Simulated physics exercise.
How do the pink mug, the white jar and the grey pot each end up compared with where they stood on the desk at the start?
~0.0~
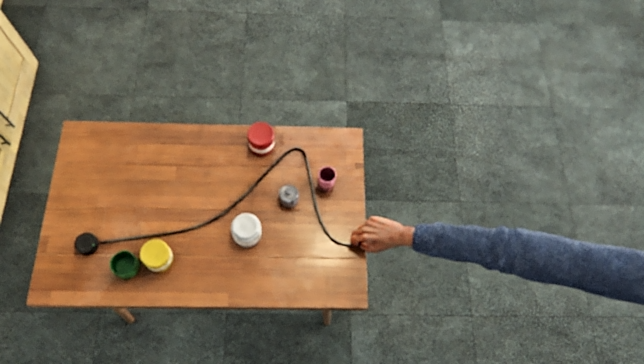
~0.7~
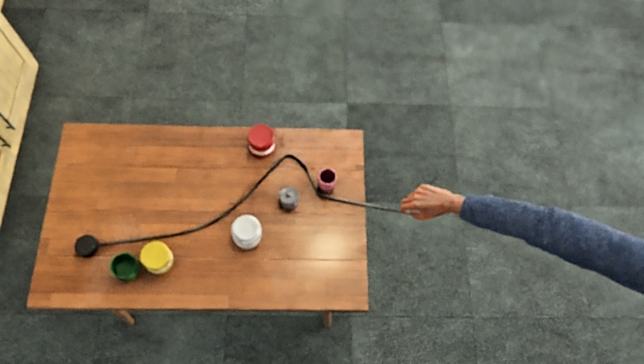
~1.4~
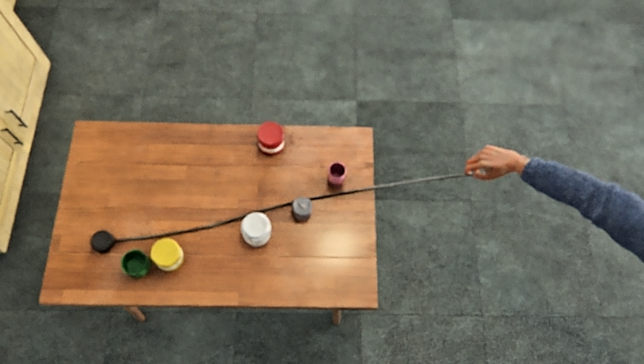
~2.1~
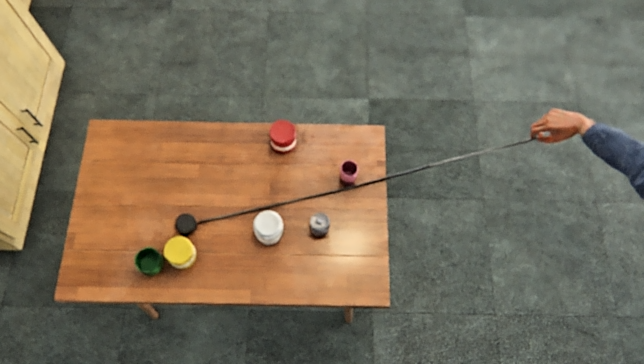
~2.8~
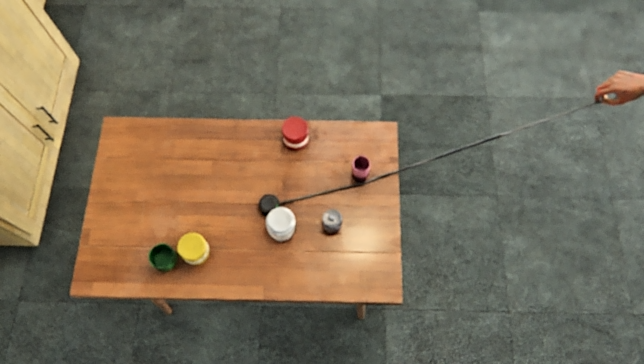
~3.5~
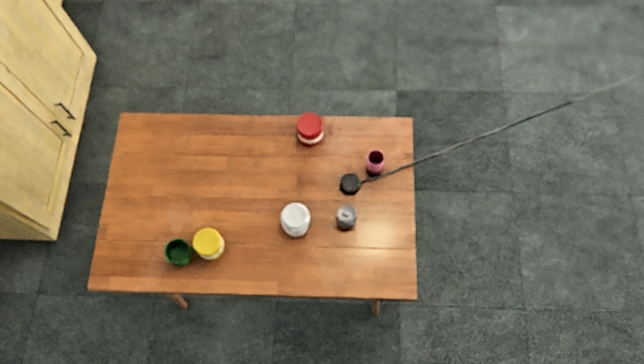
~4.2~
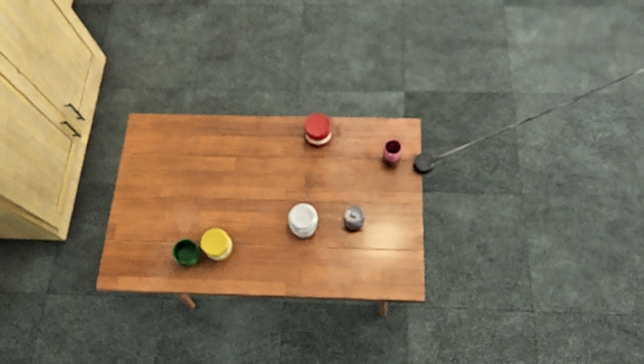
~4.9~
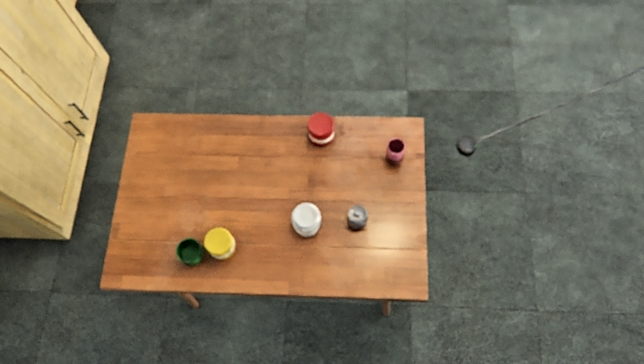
The pink mug ends a moderate way from its starting spot, toward the far edge, and the grey pot also ends a moderate way off, toward the near edge. The white jar stays about where it was.
